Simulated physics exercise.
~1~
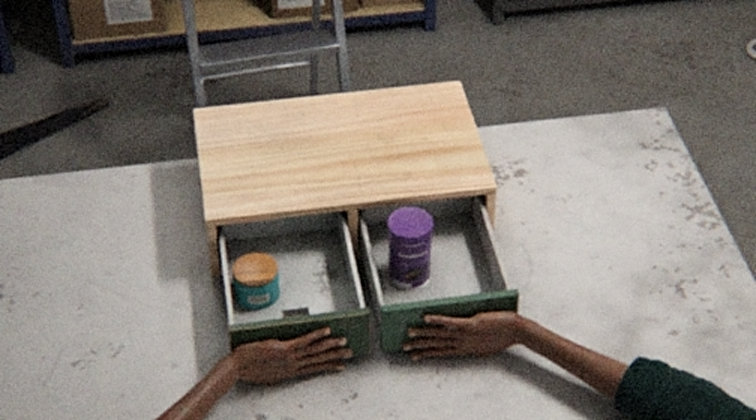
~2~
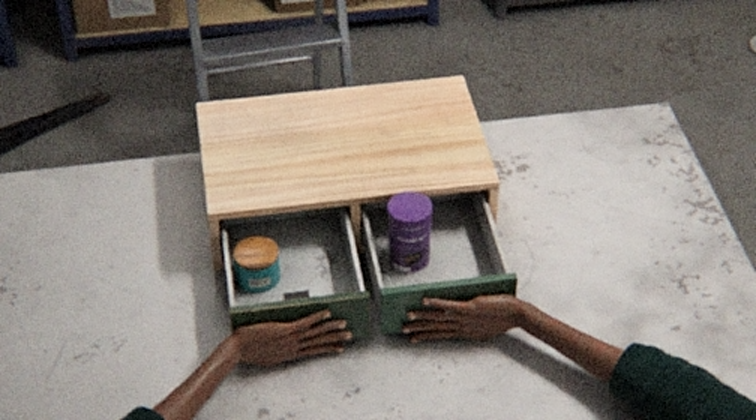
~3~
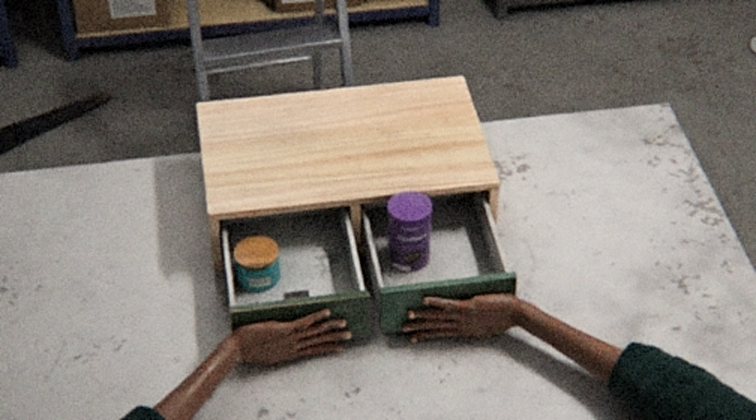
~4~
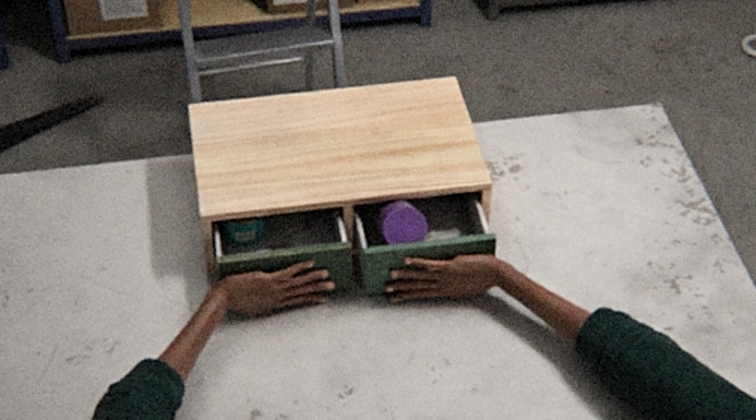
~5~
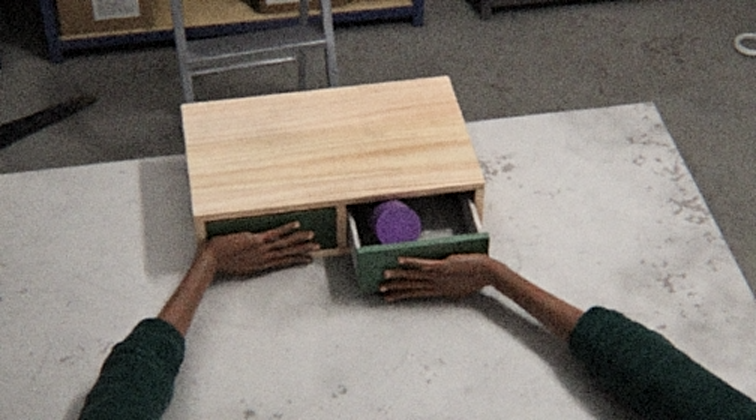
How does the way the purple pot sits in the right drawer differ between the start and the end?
At the start the purple pot stands upright in the drawer, and by the end it is leaning over.
